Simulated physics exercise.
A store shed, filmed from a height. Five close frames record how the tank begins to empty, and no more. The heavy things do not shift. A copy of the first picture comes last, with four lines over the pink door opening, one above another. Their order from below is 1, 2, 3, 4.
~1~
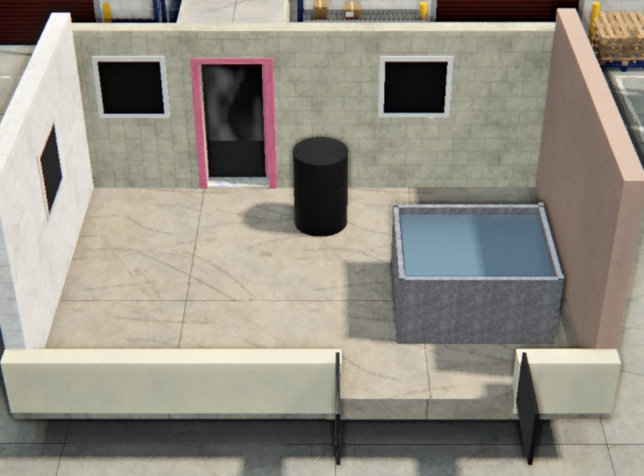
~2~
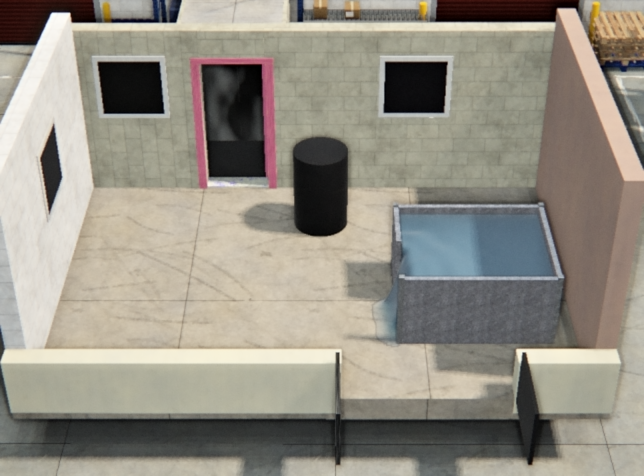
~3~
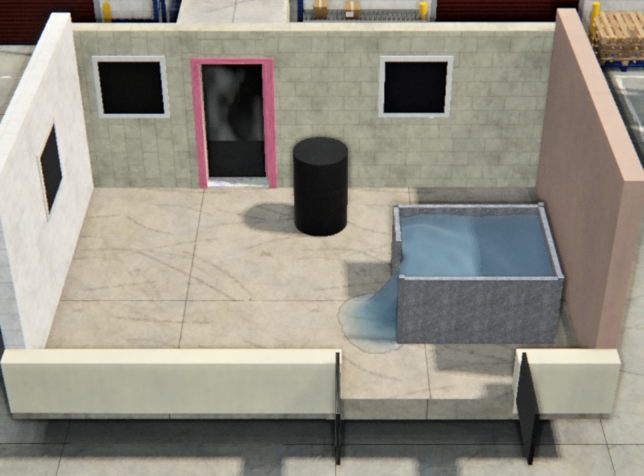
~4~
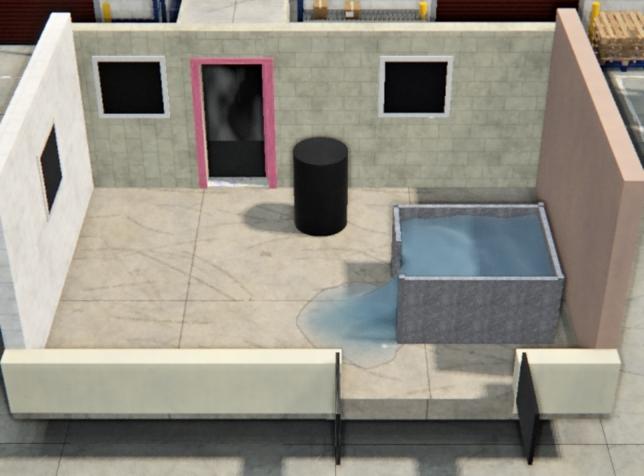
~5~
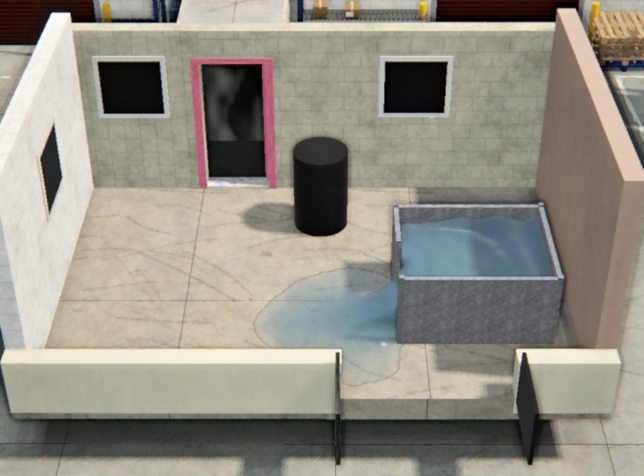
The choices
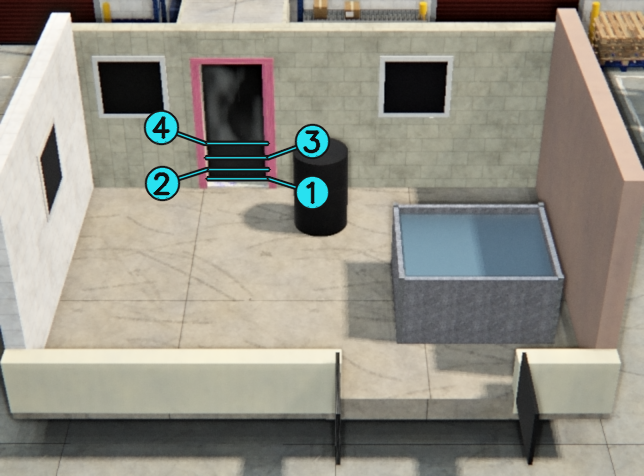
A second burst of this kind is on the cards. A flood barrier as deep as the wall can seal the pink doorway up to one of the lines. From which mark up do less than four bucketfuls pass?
Take 1.
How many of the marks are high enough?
All of them.
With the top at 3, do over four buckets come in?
No, not at all.
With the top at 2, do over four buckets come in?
No, not at all.
On the marked copy, 1 at (238, 178); 2 at (237, 169); 3 at (237, 157); 4 at (236, 143); from the bottom up 1, 2, 3, 4.
For height 1, a splash gets over, under a bucket.
For height 2, nothing gets over.
For height 3, nothing gets over.
For height 4, nothing gets over.
